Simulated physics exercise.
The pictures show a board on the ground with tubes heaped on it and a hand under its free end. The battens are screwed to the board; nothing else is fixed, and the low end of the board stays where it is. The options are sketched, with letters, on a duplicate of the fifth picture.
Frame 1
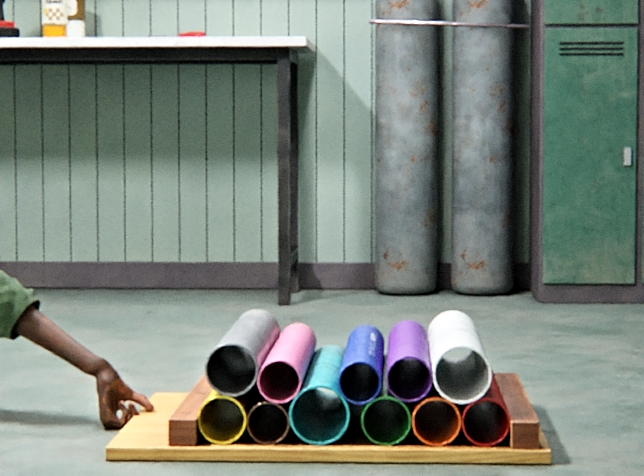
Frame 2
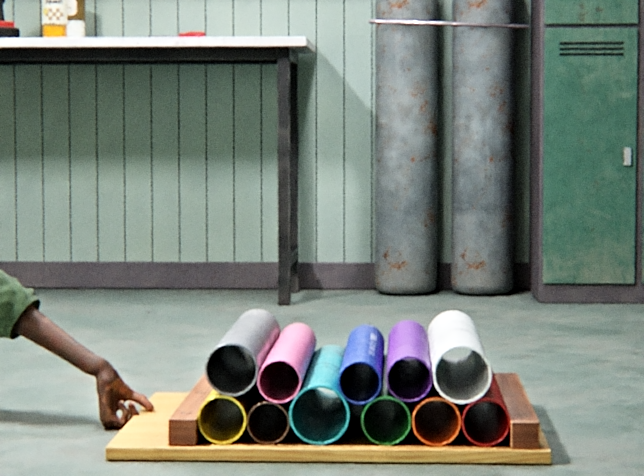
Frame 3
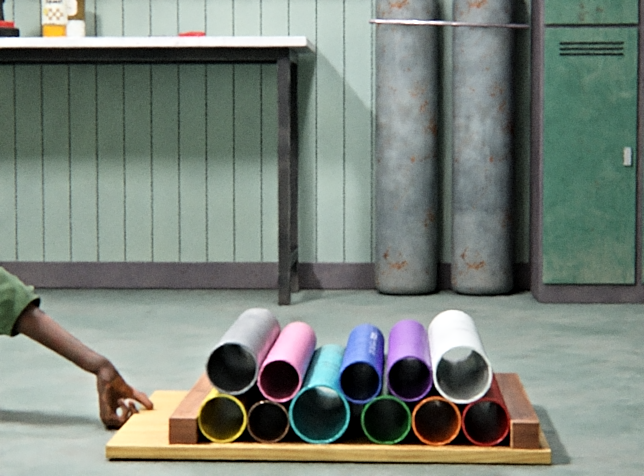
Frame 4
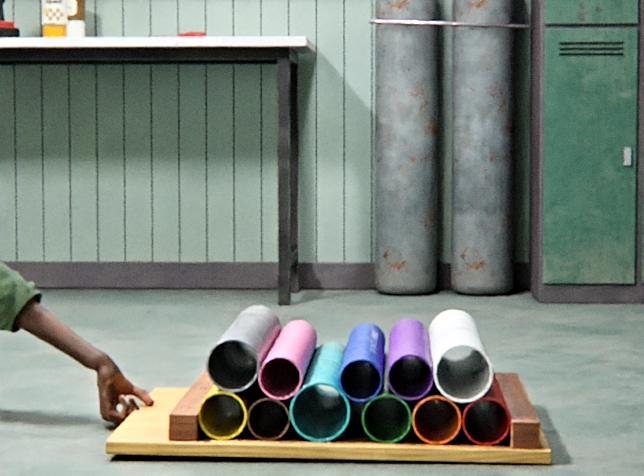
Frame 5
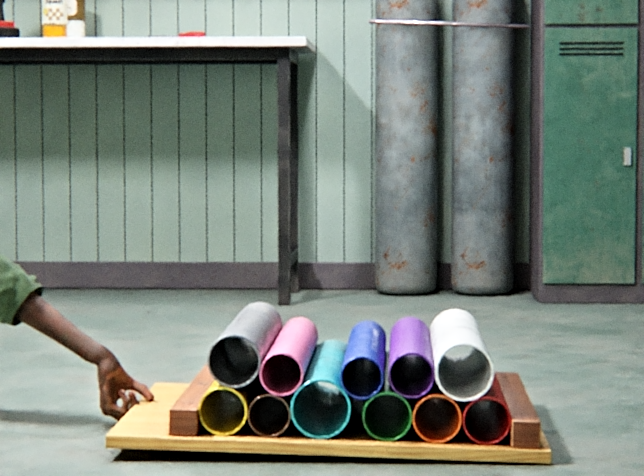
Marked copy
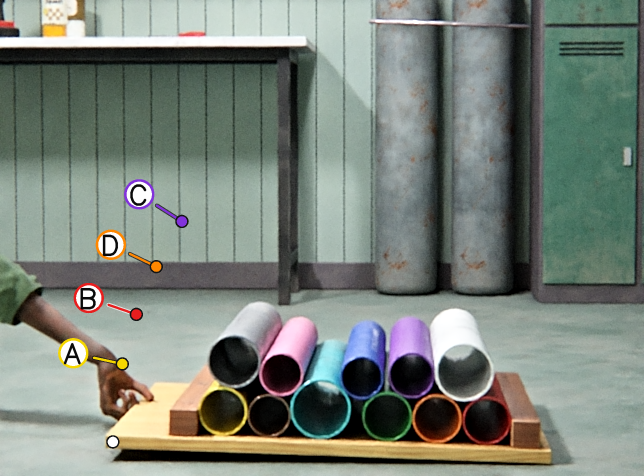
A hand slowly lifting the left end of a wooden board slightly, with colourful tubes stacked between two battens on it.
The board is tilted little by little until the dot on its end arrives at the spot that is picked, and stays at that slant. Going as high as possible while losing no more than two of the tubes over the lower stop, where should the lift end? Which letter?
The last mark within the limit is B.
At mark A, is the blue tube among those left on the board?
The blue tube: Yes.
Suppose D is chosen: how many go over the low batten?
At D the number is four.
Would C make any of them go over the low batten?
Yes, at C.
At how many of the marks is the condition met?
Two of them.
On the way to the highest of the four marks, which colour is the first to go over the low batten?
First is the white one.
On the marked copy, A at (122, 364); B at (136, 314); C at (182, 221); D at (156, 266); the white dot at (113, 442).
Taking B. A third of the way, board at 14°.
Two thirds of the way, board at 19°.
When it is over, board at 19°, none over the low batten.
As for the rest, A none over the low batten; C five over the low batten; D four over the low batten (white, pink, purple, blue).
